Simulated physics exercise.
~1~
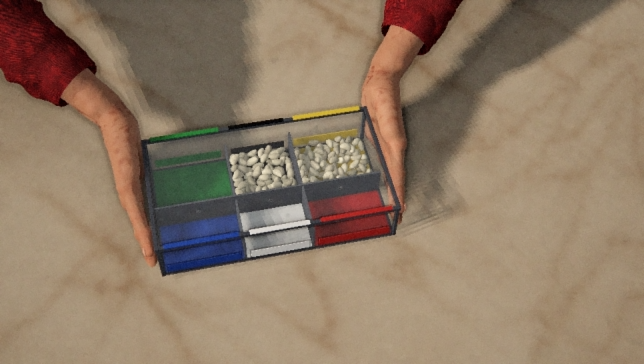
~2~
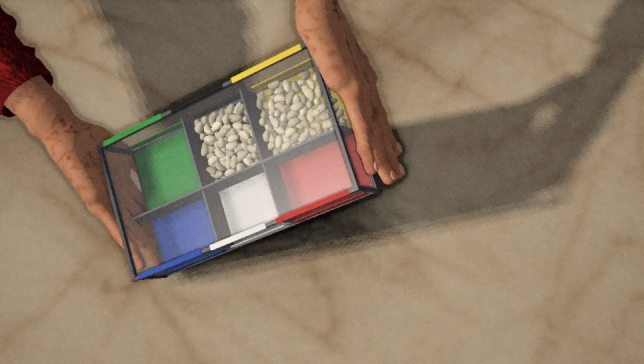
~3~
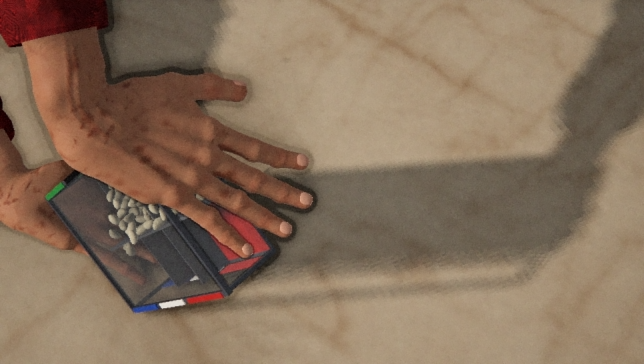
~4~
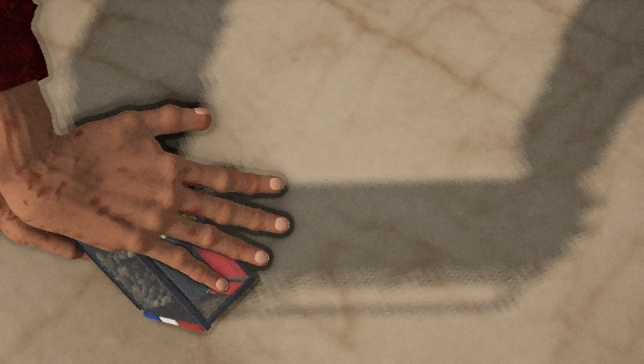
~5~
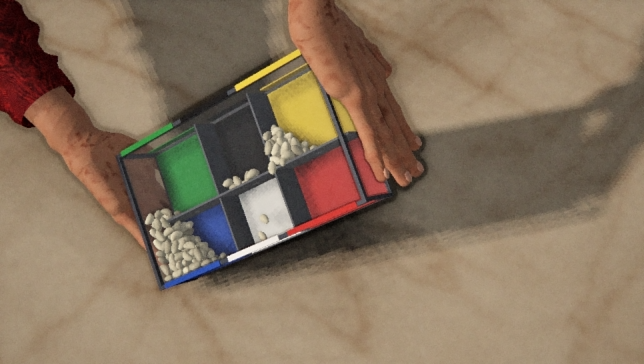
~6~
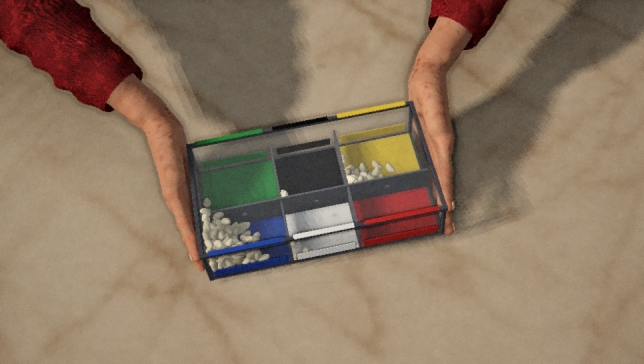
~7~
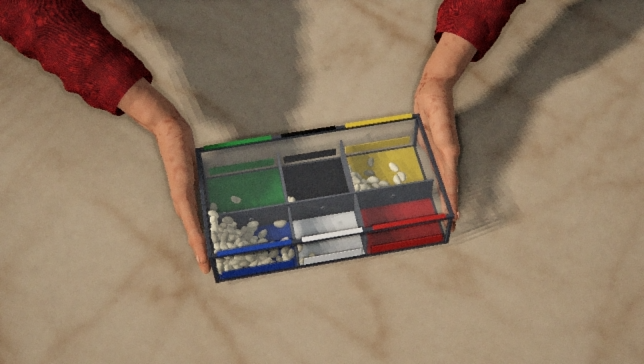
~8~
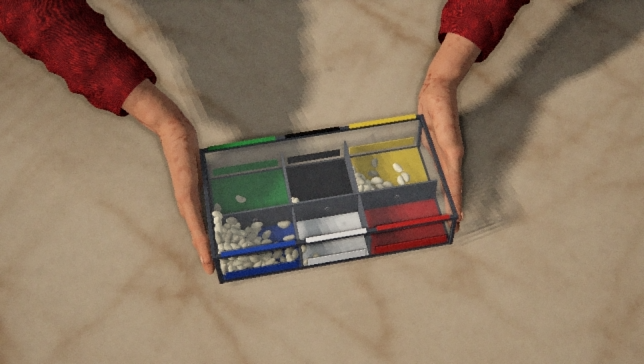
Hands tilting a clear six-compartment box of white beans steeply, then lowering it, the beans ending mostly in blue and yellow.
